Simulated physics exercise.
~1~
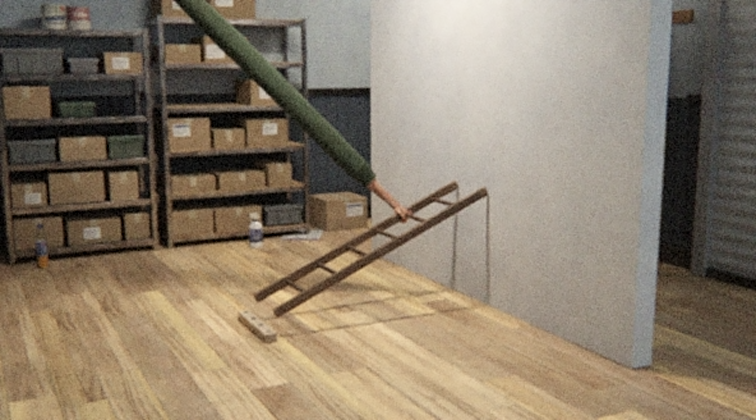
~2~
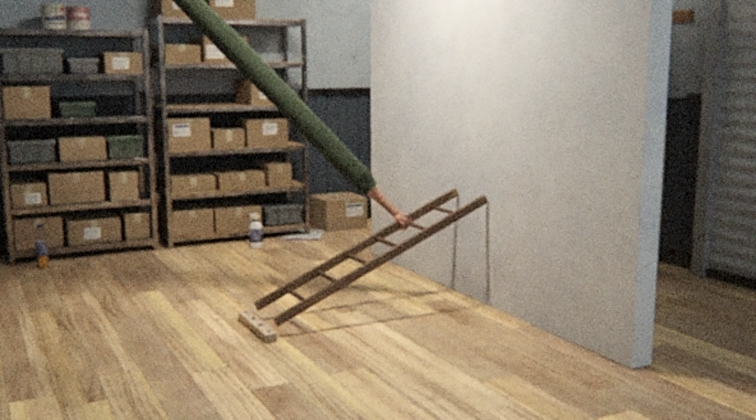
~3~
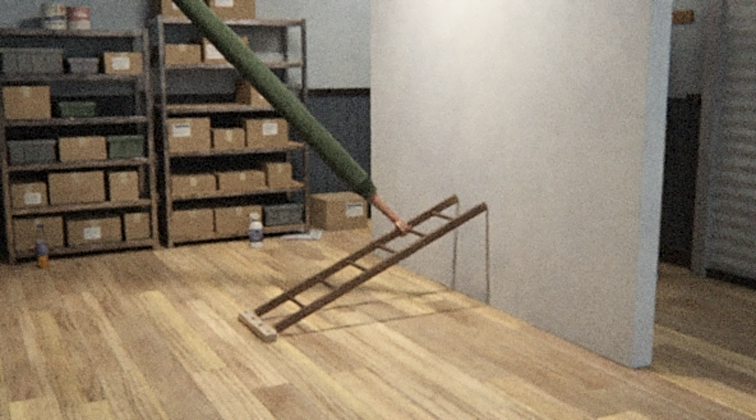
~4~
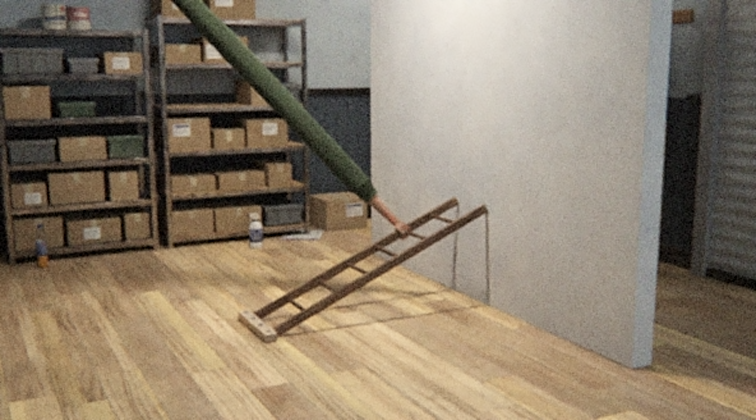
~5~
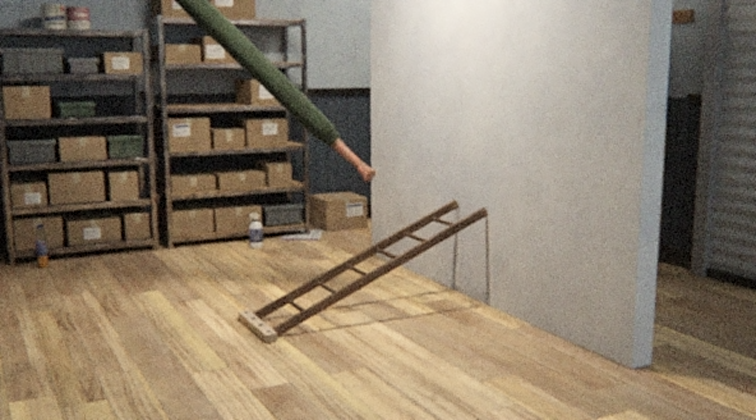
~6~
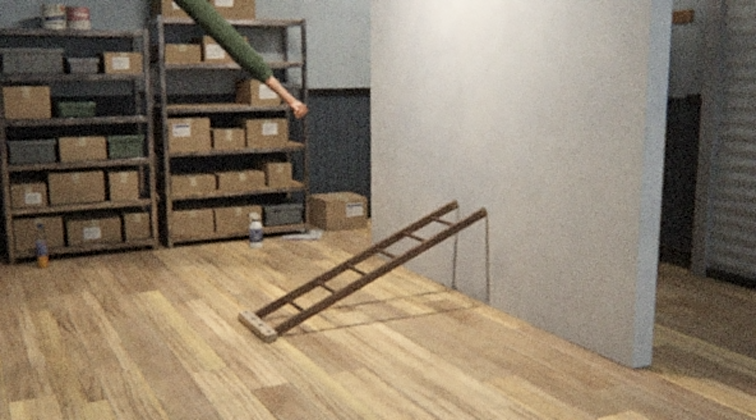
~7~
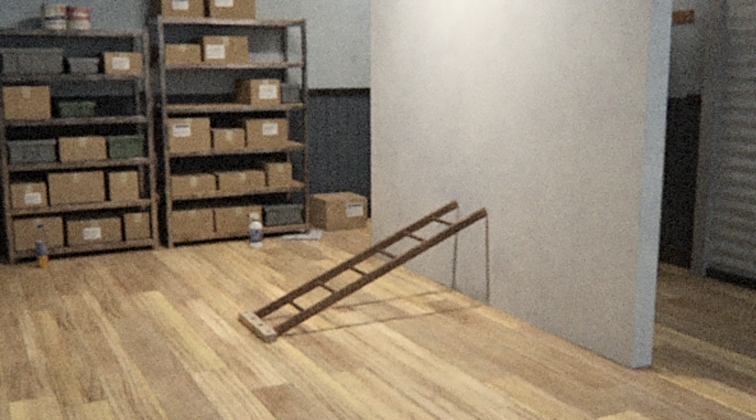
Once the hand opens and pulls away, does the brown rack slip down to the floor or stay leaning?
The brown rack stays leaning, holding its slant with its foot at the batten after the hand has gone.
